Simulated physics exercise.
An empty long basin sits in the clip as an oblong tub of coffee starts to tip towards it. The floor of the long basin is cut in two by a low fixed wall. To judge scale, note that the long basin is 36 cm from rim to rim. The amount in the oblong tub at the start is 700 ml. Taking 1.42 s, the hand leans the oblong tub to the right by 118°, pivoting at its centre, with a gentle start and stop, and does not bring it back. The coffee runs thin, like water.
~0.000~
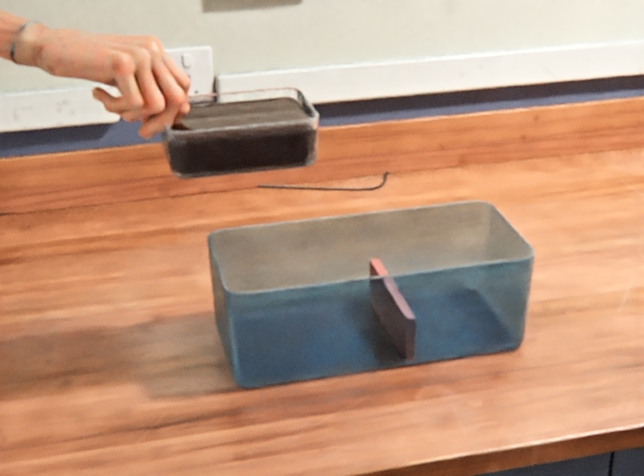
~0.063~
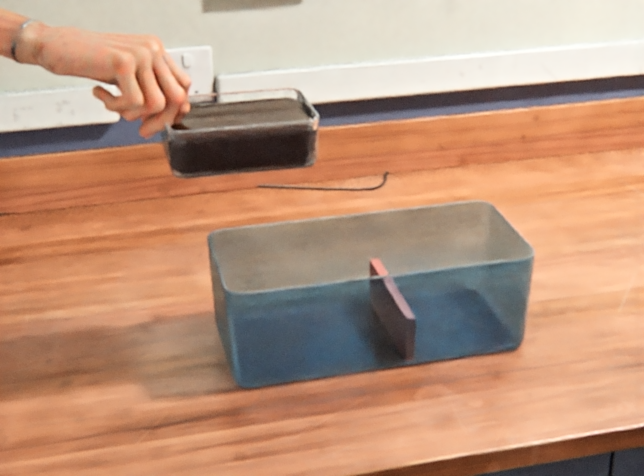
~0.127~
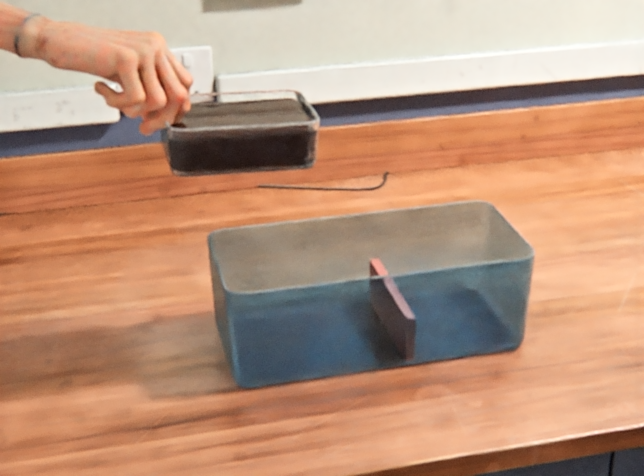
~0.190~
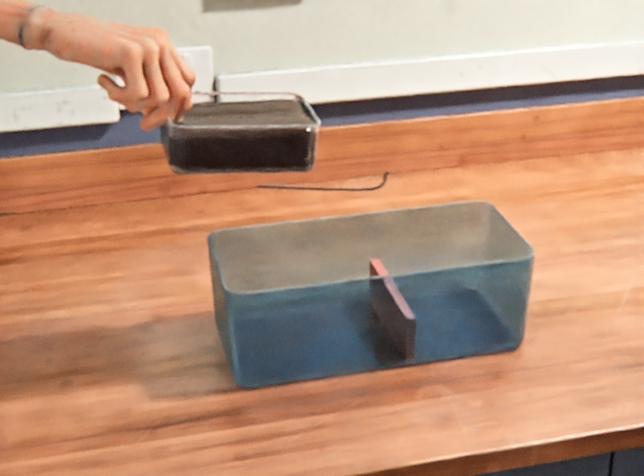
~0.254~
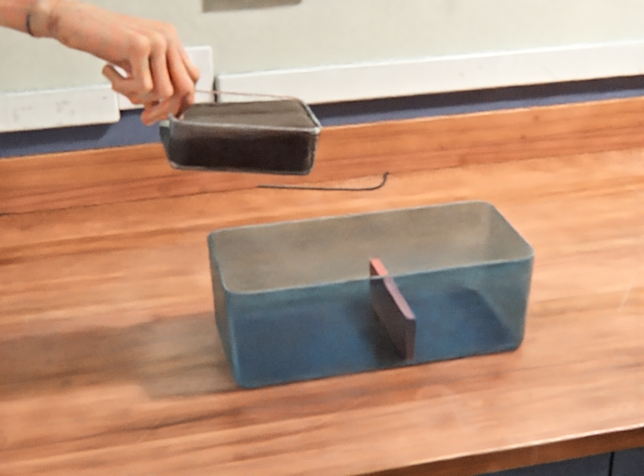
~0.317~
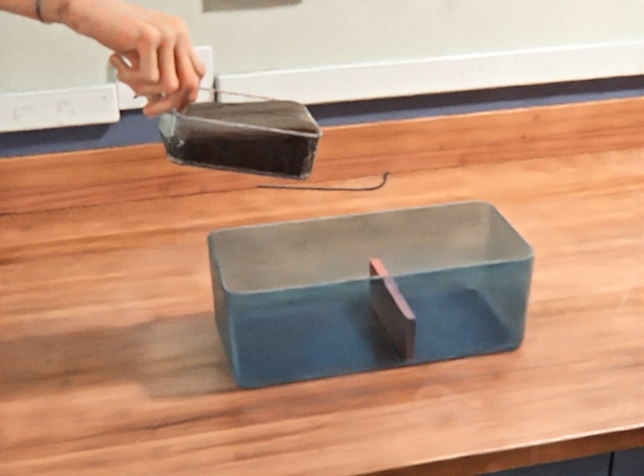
A hand reaching in from the upper left holds a small clear tub of dark coffee level at first, then slowly leans it to the right, its right side dipping. Below sits a long, bluish see-through basin with a reddish-brown upright divider, and a thin dark bent rod lies behind it. The fixed view looks slightly down on a wooden worktop against a pale wall with white trunking.
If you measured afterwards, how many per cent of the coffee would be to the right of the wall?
About 14 out of 100.
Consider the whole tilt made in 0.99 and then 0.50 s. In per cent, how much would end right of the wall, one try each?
First 10, then 5 per cent.
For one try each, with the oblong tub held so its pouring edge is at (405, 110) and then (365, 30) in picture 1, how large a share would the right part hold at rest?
85 per cent first, 75 per cent second.
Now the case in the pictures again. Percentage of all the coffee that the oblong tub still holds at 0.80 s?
Remaining: Near 18 % of the total.
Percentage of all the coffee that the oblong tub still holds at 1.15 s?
Close to 2 percent of the whole amount.
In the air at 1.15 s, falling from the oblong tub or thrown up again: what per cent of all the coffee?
Roughly 5 per cent.
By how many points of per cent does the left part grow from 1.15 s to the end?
Near 5 percent, more or less.
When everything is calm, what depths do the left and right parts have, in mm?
Depths: Left near 18 mm, right near 4 mm.
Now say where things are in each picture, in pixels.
In the first frame, it leans 0°; its right rim is at (308, 104); the coffee meets the walls at (165, 122) and (306, 109); the long basin's rim runs from (216, 263) to (512, 228); the wall's top is at (392, 288).
In the second frame, it leans 1°; its right rim is at (309, 105); the coffee meets the walls at (165, 122) and (306, 110).
In the third frame, it leans 2°; its right rim is at (309, 107); the coffee meets the walls at (166, 121) and (307, 110).
In the fourth frame, it leans 5°; its right rim is at (310, 110); the coffee meets the walls at (166, 120) and (307, 111).
In the fifth frame, it leans 9°; its right rim is at (311, 115); the coffee meets the walls at (167, 119) and (308, 111).
In the sixth frame, it leans 14°; its right rim is at (312, 121); the coffee meets the walls at (166, 120) and (307, 117); 2 per cent is over the edge.
By 0.80 s the tilt is 70° and 18 per cent is still to pour, 36 is left of the wall and 10 right of it.
By 1.15 s the tilt is 108° and 2 per cent is still to pour, 76 is left of the wall and 14 right of it.
By 1.52 s the tilt is 118° and 0 per cent is still to pour, 81 is left of the wall and 15 right of it.
By 1.92 s the tilt is 118° and 0 per cent is still to pour, 81 is left of the wall and 15 right of it.
At rest 81 per cent lies left of the wall, 14 right of it and 4 outside.
